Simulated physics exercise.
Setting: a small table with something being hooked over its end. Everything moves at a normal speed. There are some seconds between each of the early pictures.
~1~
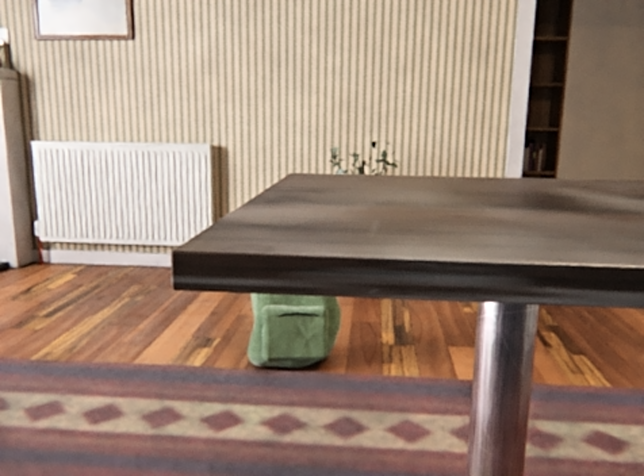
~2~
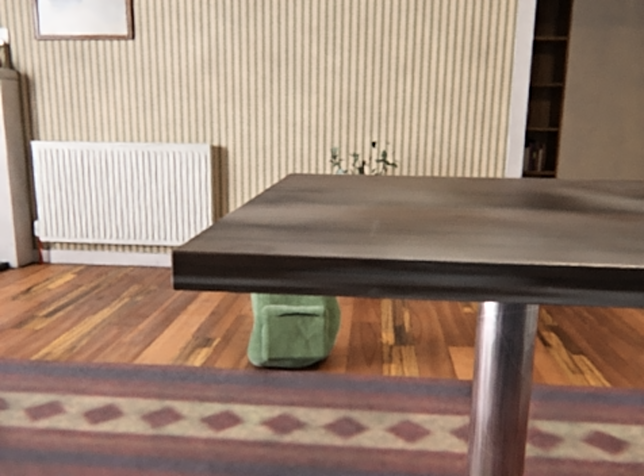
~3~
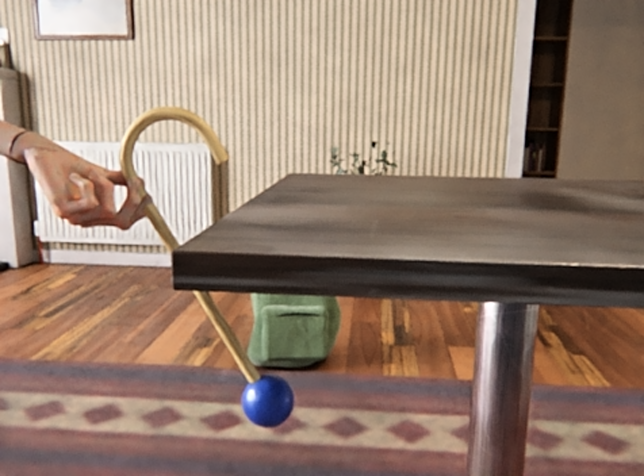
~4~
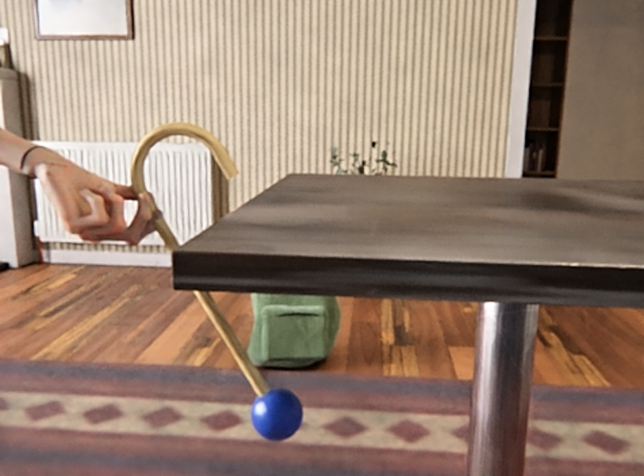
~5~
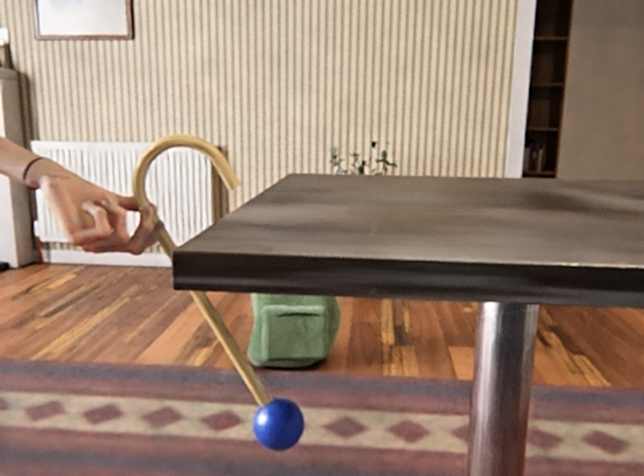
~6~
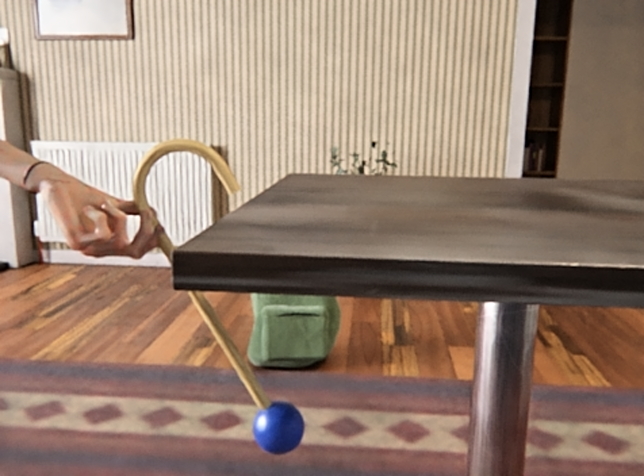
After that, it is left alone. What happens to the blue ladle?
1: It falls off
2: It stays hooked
(1) It falls off.
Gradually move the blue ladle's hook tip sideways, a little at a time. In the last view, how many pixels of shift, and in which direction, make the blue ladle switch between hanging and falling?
Right, by roughly 20 pixels.
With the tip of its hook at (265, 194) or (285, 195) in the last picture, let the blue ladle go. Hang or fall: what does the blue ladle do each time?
Well, first it keeps its place, and next it keeps its place.
Then, 0.36 s on from there, blue ladle at the bottom.
In the end, the blue ladle slips off.
